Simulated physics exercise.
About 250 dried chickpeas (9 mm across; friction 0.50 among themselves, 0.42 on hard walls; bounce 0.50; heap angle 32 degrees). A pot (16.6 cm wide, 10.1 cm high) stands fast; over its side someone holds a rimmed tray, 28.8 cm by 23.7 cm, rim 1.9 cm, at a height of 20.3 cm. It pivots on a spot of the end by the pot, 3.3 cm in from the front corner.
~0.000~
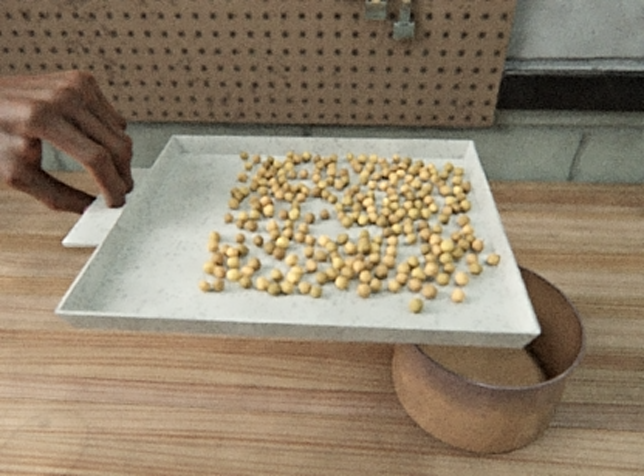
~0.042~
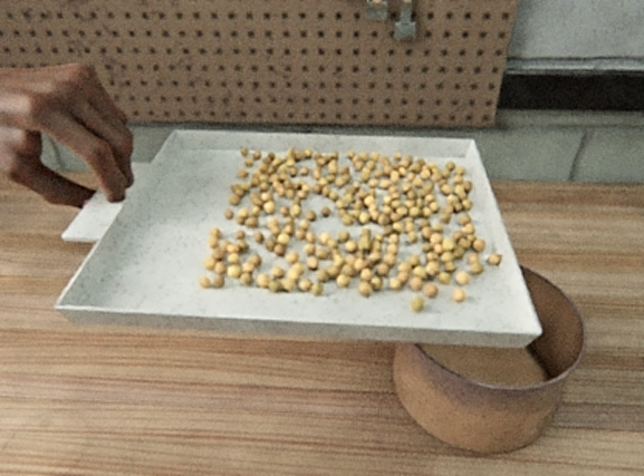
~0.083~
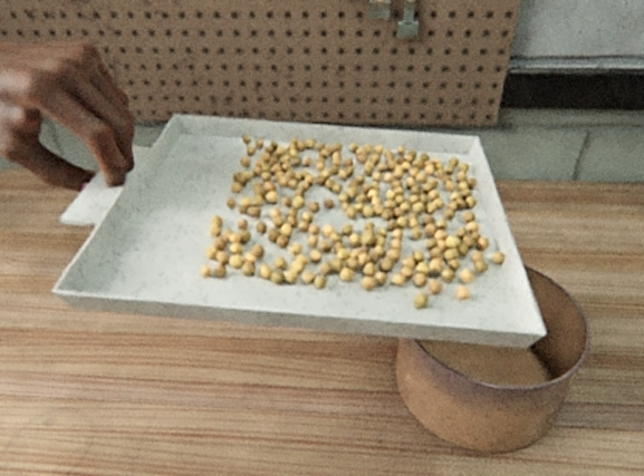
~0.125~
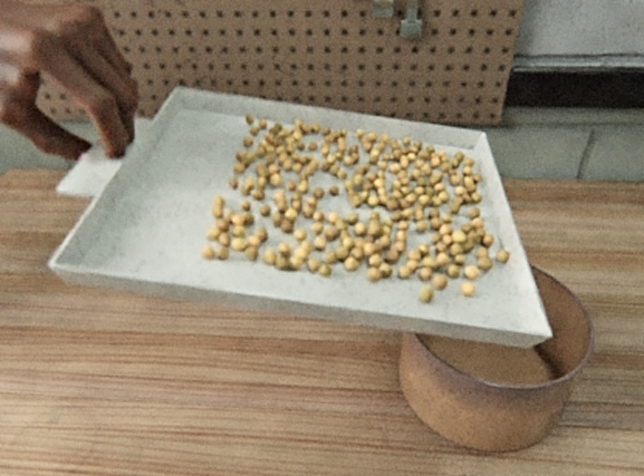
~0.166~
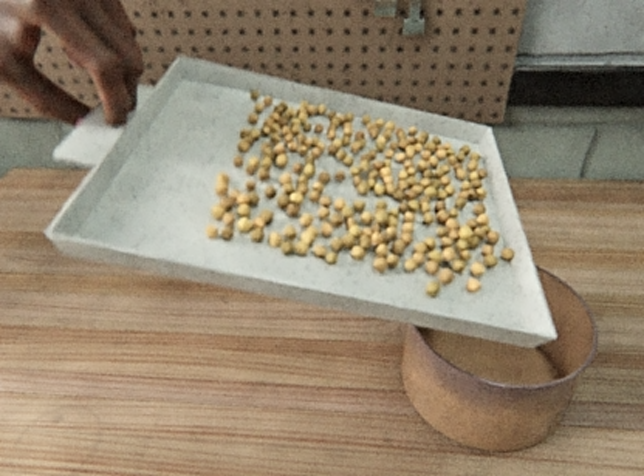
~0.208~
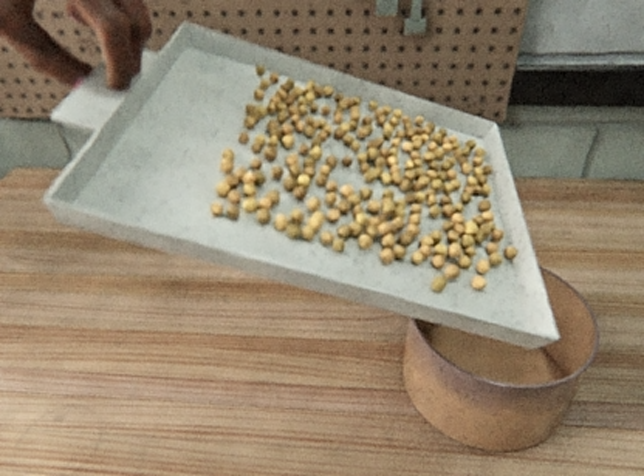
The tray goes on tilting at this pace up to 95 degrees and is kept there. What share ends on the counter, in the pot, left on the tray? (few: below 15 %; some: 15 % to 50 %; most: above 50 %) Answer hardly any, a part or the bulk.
On the counter: The bulk; in the pot: A part; left on the tray: Hardly any.
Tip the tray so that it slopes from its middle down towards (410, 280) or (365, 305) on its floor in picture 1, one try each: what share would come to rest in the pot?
Some 0 and 0 per cent.
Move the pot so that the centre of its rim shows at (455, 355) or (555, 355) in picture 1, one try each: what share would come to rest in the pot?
About 15 and 70 per cent.
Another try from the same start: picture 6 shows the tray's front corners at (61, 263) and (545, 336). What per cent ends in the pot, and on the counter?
Pot 0, counter 100.
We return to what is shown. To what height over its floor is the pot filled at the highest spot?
Some 1.5 cm.
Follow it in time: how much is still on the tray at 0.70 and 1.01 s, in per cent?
In turn: 85, 10.
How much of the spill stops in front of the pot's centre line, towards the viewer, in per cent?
About 90 per cent.
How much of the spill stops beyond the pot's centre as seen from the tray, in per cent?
Some 90 per cent.
Then, at 0.50 s, tilt 57 degrees; the tray holds 100 %, the pot 0 %.
After 0.70 s, tilt 82 degrees; the tray holds 85 %, the pot 0 %.
After 1.01 s, tilt 95 degrees; the tray holds 10 %, the pot 20 %.
At rest (1.9 s), counter 70 %, pot 30 %, tray 0 %.
